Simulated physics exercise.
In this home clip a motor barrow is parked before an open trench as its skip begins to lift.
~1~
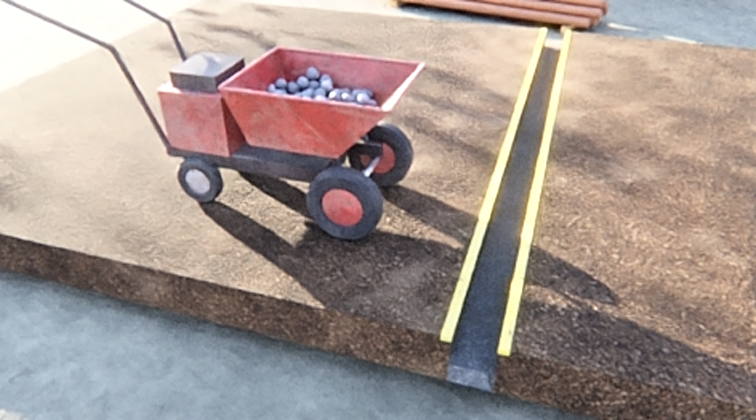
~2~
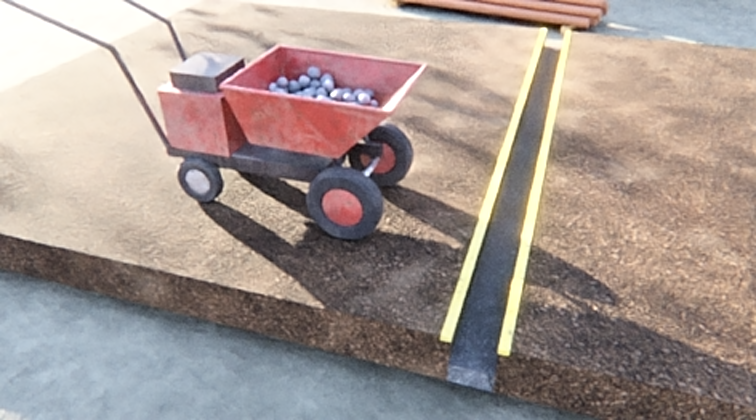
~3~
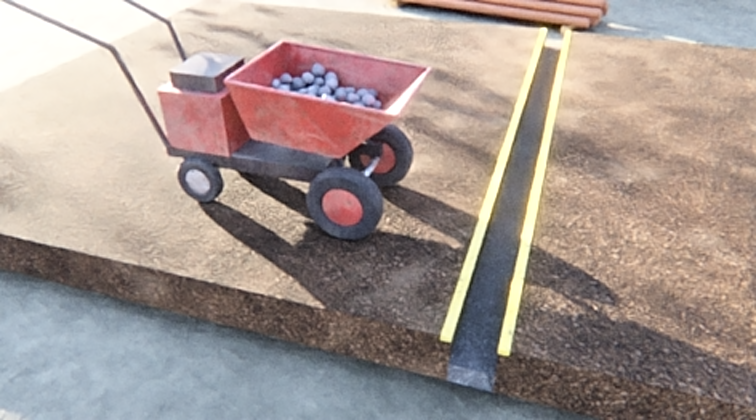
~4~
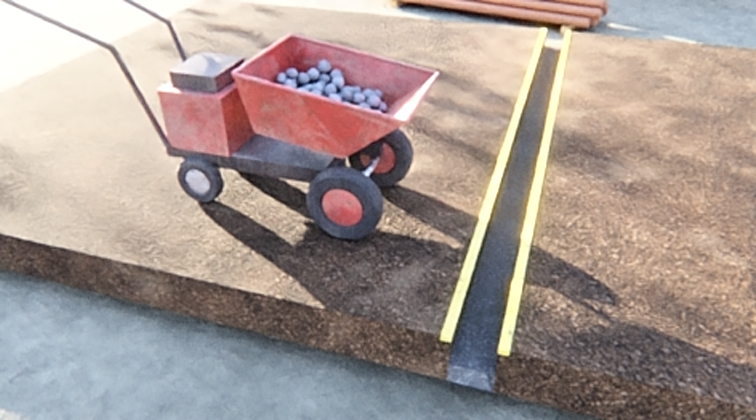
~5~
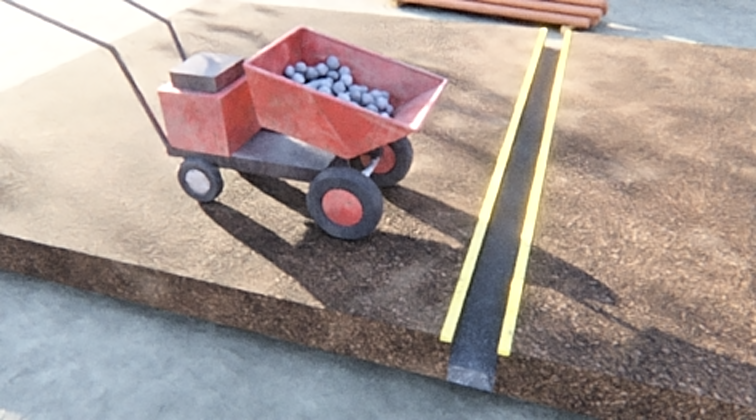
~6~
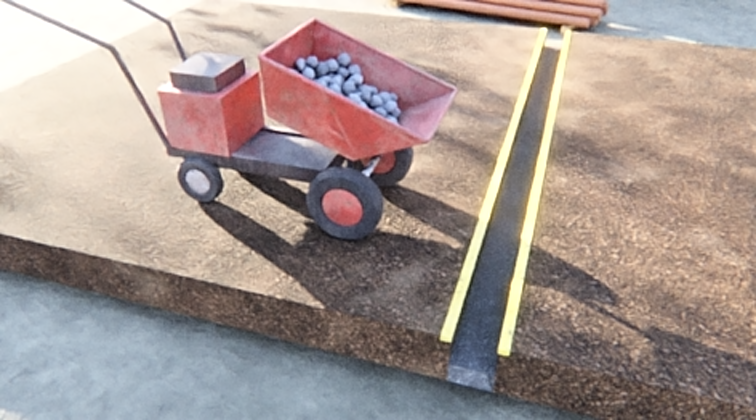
Red skip of a parked motor barrow slowly lifting and tilting rightward, round grey cobbles inside, beside a narrow yellow-edged trench.
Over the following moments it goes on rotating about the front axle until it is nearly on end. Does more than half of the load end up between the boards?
Exceeds half.
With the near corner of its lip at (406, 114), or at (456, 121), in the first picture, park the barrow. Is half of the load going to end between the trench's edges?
Try 1 - the lion's share; try 2 - short of half.
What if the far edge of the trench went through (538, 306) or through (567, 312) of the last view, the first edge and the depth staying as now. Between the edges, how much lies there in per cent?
80 %, then 90 %.
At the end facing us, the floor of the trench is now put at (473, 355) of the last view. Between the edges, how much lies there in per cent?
Something like 60 %.
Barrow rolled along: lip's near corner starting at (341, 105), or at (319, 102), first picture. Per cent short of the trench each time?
Trial 1 around 40 %, trial 2 around 60 %.
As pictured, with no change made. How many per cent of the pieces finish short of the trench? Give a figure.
That share comes out near 10 in a hundred.
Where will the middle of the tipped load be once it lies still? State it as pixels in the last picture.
Once it all stops, the middle lies near (504, 239).
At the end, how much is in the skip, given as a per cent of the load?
10 per cent or so.
Soon after the last picture, skip tipped steeply; all in the skip.
A little later, skip tipped right over; most in the skip; a small part short of the trench; about a quarter in or heaped over the trench.
Later still, skip tipped right over; a small part in the skip; a small part short of the trench; about two thirds in or heaped over the trench; a small part beyond it.
By the end, skip tipped right over; a small part in the skip; a small part short of the trench; about two thirds in or heaped over the trench; a small part beyond it.
